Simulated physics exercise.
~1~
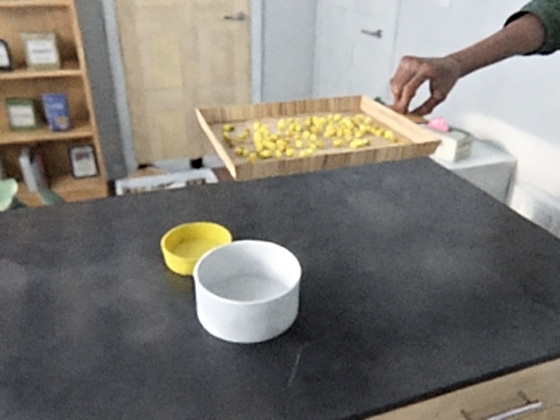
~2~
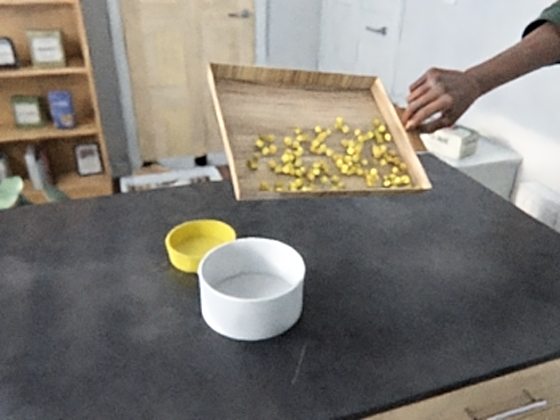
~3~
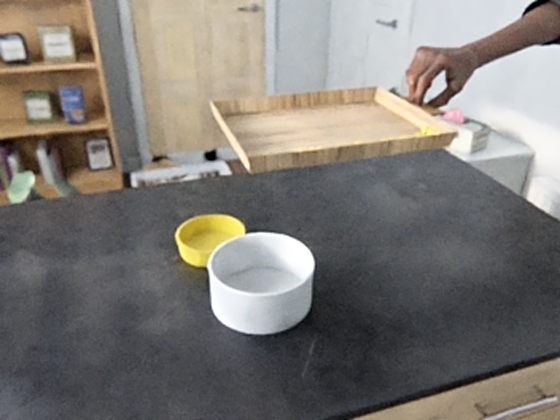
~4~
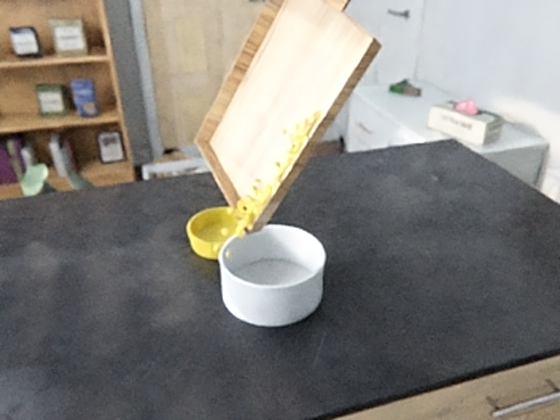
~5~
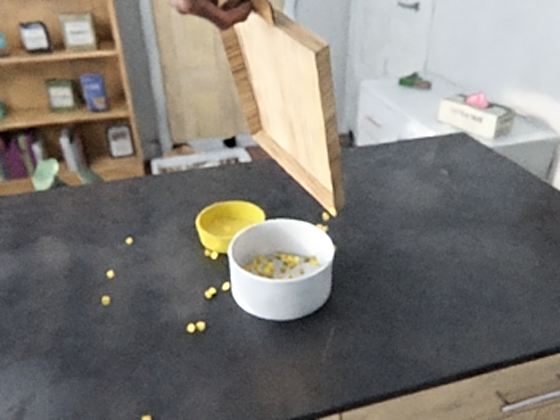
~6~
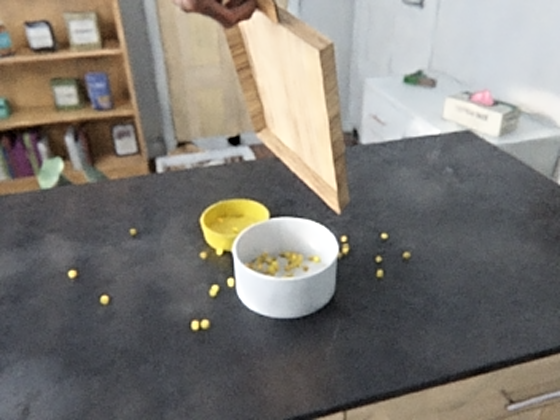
A hand tips a wooden tray of yellow pieces, filling a white pot and scattering some.
